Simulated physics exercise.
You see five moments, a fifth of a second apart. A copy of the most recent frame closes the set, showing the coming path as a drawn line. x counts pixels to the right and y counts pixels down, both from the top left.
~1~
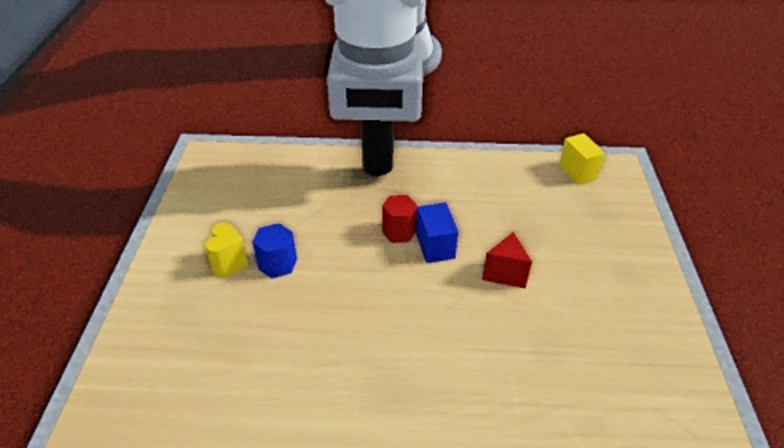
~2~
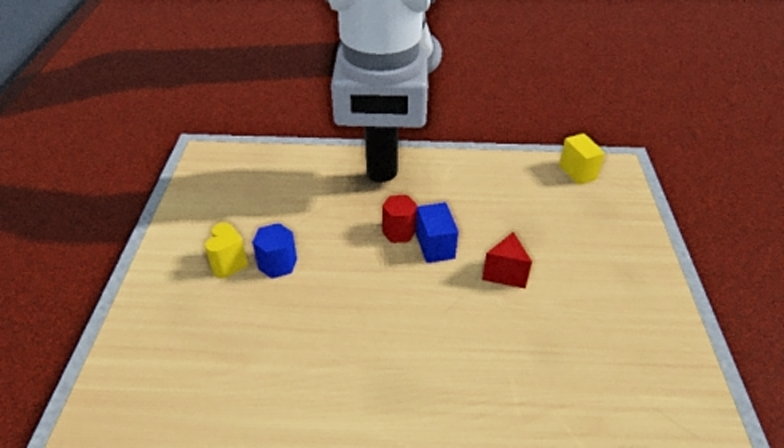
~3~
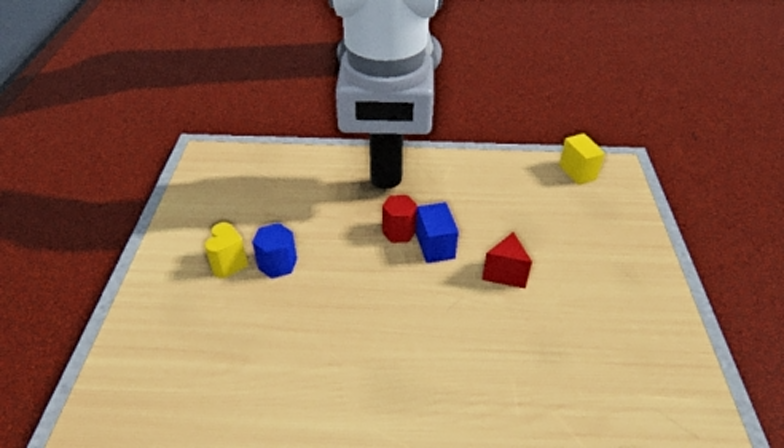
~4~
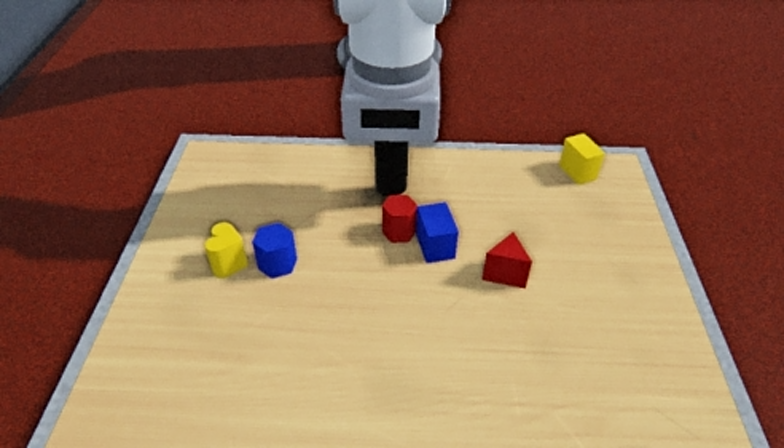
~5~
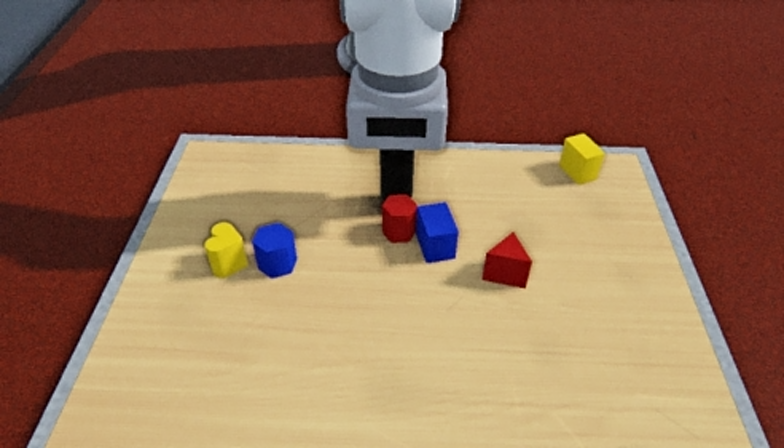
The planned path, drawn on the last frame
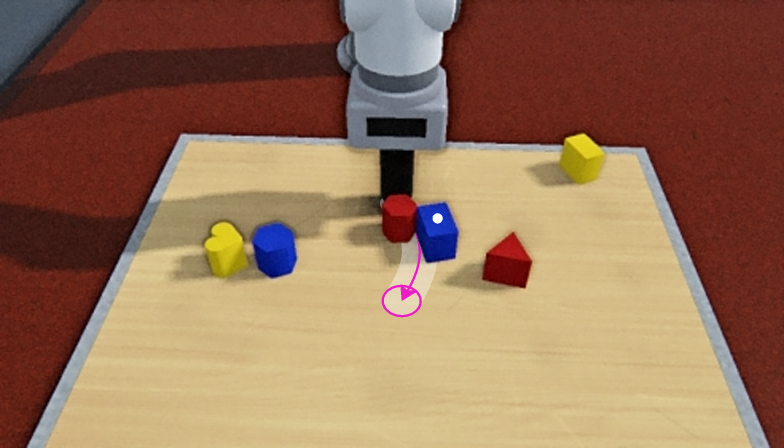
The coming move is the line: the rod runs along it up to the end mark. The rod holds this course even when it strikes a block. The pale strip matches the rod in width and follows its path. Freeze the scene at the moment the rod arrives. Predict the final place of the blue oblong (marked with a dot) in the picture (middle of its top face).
The centre of its top will be at (462, 243).
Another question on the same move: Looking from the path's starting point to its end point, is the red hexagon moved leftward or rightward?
It's set to shift right.
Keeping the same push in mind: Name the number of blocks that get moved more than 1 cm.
I reckon the push displaces two of the blocks by more than 1 cm.
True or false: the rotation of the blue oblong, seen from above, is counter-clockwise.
The statement is true.
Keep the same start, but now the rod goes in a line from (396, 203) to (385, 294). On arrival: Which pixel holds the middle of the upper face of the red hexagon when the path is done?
If I read the scene right, the answer is (415, 287).
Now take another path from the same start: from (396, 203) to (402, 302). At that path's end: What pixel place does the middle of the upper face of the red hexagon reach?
Its top centre lands on (405, 306).
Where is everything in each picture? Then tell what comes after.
In the first picture, lower end of the rod at (378, 166), tops of blocks, red hexagon at (400, 205), blue oblong at (438, 218), red triangular block at (511, 248).
In the second picture, rod at (382, 172), blocks as before.
In the third picture, rod at (386, 179), blocks as before.
In the fourth picture, rod at (391, 186), blocks as before.
In the fifth picture, rod at (396, 194), red hexagon at (400, 205), blue oblong at (438, 218), red triangular block at (511, 248).
The drawn path runs from (396, 203) via (415, 231) and (418, 265), ending at (402, 301); the dot is on the blue oblong.
The first path, step by step. One third of the way, rod at (416, 223); red hexagon at (401, 227), turned 45° clockwise; blue oblong at (448, 227), turned 15° anticlockwise.
Two thirds of the way, rod at (418, 257); red hexagon at (388, 253), turned 110° clockwise; blue oblong at (462, 243), turned 65° anticlockwise.
At the end, rod at (402, 292); red hexagon at (363, 270), turned 190° clockwise; blue oblong at (462, 243), turned 65° anticlockwise; red triangular block not moved.
